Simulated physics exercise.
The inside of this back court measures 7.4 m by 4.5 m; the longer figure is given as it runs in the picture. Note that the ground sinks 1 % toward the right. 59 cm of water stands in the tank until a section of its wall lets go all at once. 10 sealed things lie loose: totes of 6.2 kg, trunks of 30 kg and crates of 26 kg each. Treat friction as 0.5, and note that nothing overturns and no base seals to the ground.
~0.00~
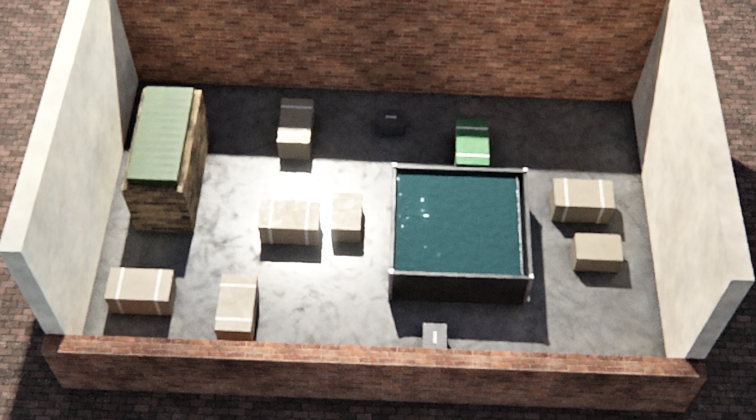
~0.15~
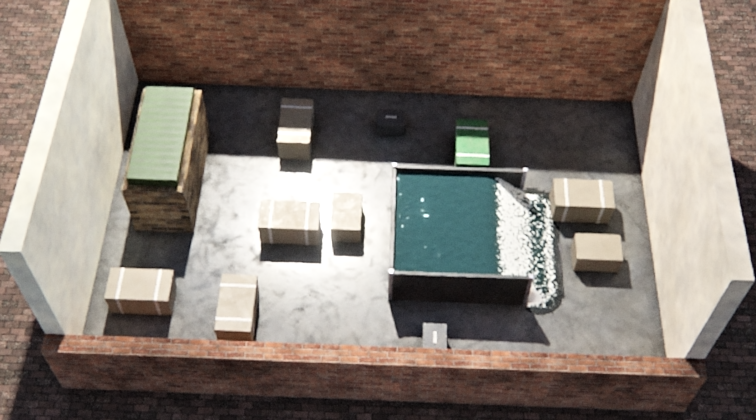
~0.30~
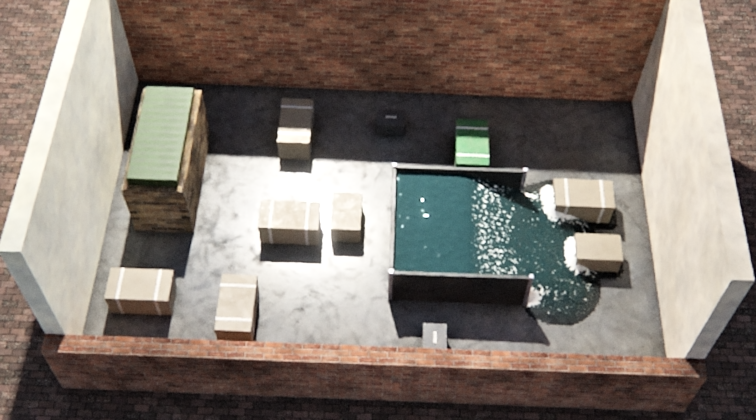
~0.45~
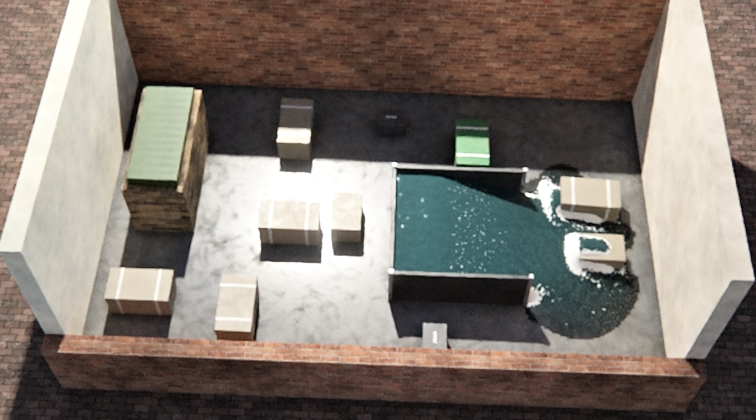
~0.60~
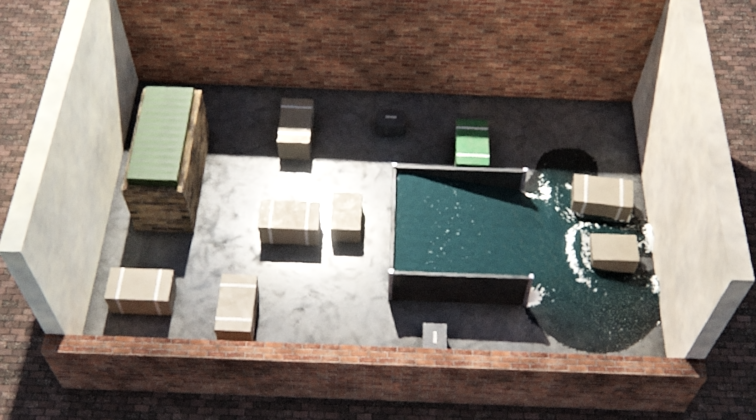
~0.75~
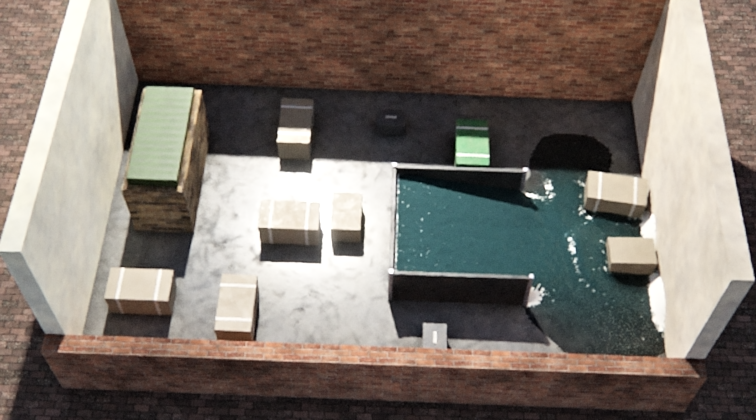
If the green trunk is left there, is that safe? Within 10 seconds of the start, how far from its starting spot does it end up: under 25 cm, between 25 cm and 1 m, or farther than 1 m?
Between 25 cm and 1 m.
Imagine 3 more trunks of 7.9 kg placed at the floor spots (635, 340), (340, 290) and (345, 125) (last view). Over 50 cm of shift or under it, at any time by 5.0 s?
In order: Above it, above it, below it.
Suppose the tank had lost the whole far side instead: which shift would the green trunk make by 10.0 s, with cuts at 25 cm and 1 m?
Under that change, the green trunk covers a big distance.
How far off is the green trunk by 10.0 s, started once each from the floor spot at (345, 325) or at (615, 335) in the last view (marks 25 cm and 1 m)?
Well, the first time it covers a big distance, and the second time it covers a big distance.
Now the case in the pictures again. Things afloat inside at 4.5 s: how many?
It comes to 1.
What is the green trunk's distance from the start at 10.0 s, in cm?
Around 60 cm from the start.
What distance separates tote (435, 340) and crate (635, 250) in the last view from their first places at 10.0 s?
Lab note - net shifts in turn: 250 cm; 250 cm.
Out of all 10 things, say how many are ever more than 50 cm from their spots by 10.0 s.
Counting them up, I find 6.
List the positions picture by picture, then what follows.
The first picture shows the green trunk at (472, 142) rests on the ground; water covers 2.7 m2; 0 of 10 have shifted.
The second picture shows the green trunk at (472, 142), on the bottom; 3.6 m2 under water; 0 of 10 have shifted.
The third picture shows the green trunk at (472, 142), on the bottom; water covers 4.5 m2; 0 of 10 have shifted.
The fourth picture shows the green trunk at (472, 142), on the bottom; water covers 5.7 m2; 1 of 10 have shifted.
The fifth picture shows the green trunk at (472, 142) rests on the ground; 7.1 m2 under water; 2 of 10 have shifted.
The sixth picture shows the green trunk at (472, 142) rests on the ground; 8.2 m2 under water; 2 of 10 have shifted.
After 2.0 s the green trunk is near (472, 142), 0.0 m from its start, aground; 1 afloat.
After 4.5 s the green trunk is near (447, 156), 0.4 m from its start, aground; 1 afloat.
After 7.0 s the green trunk is near (439, 161), 0.6 m from its start, aground; 0 afloat.
After 10.0 s the green trunk is near (439, 161), 0.6 m from its start, aground; 0 afloat.
